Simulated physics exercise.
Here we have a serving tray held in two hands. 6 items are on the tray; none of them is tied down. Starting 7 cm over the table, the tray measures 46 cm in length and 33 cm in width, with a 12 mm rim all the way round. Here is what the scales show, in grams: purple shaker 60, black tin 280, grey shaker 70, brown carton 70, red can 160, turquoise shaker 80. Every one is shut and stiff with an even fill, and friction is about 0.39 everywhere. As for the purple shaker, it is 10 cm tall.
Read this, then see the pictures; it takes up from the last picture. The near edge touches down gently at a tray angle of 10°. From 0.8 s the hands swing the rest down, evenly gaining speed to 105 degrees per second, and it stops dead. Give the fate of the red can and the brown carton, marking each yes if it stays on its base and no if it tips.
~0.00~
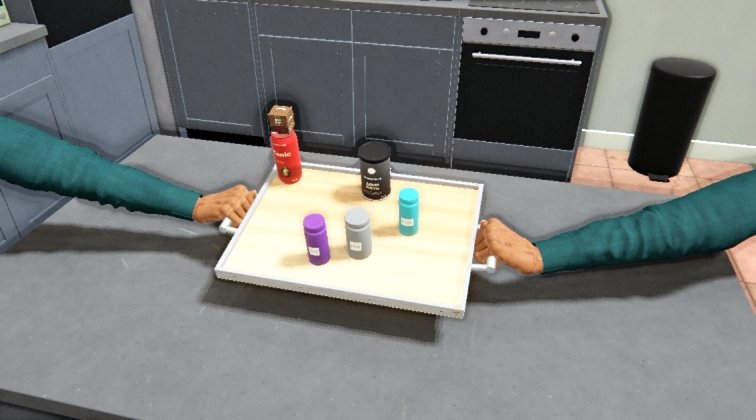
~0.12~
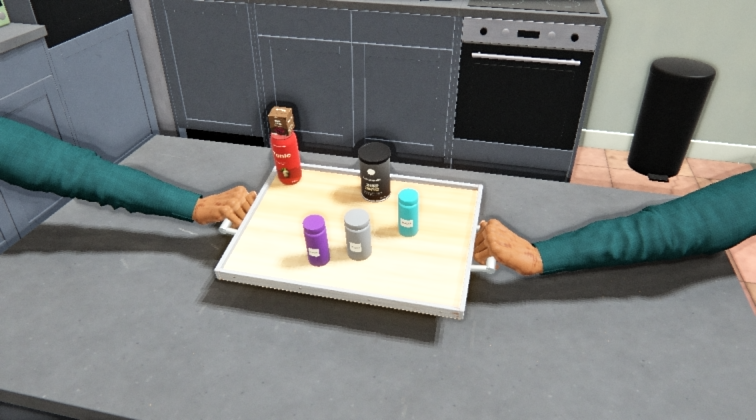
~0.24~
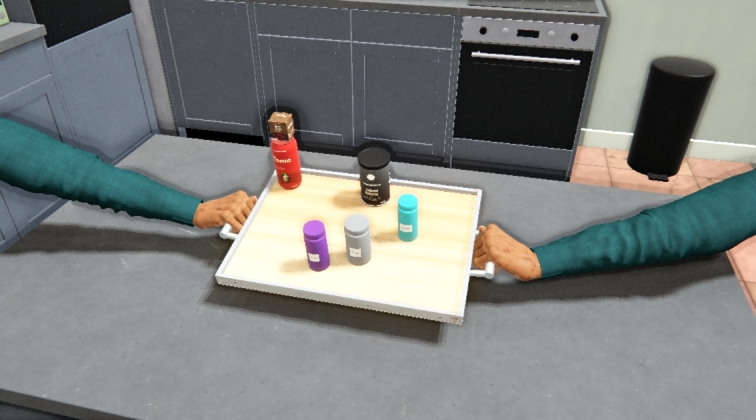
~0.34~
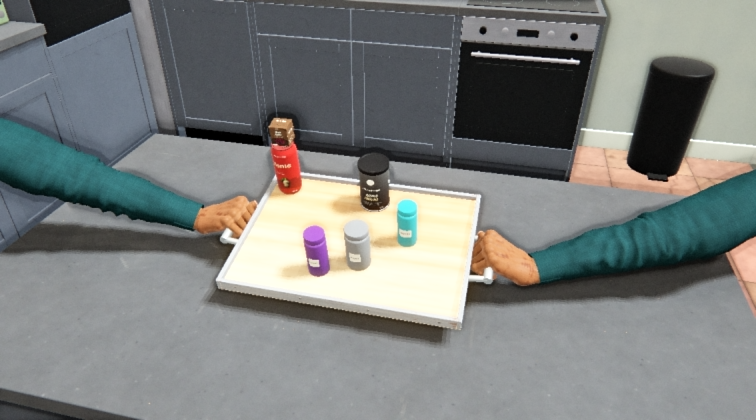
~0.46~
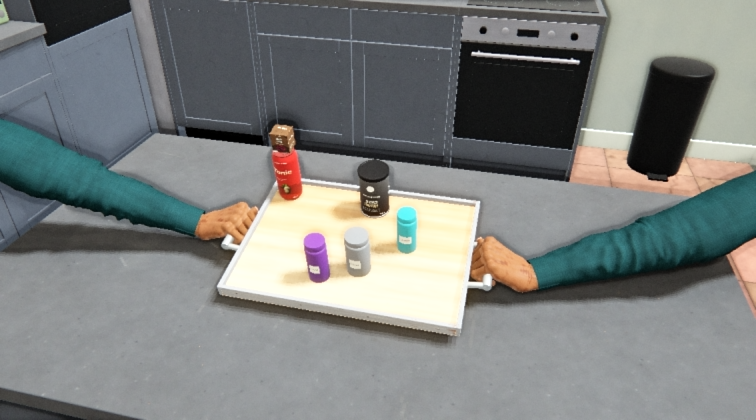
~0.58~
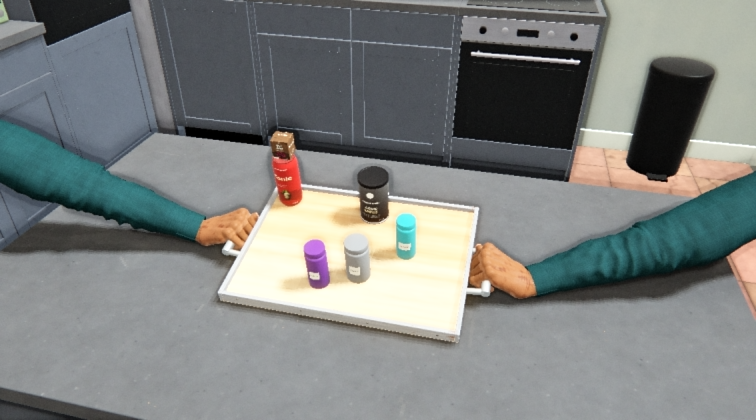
Outcome: Red can: Down, brown carton: Down.
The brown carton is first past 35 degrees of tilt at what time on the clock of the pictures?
About 1.4 seconds.
After 1.08 s, tray flat on the table; brown carton tipped 8° from how it sat near (294, 157); red can tipped 8° from how it sat near (294, 193).
After 1.38 s, tray flat on the table; brown carton and red can now off the tray.
After 1.48 s, tray flat on the table.
At rest (3.2 s), off the tray and tipped over, brown carton and red can; the other 4 in place, give or take 5 cm. In the last view, red can near (299, 191), brown carton near (323, 176).
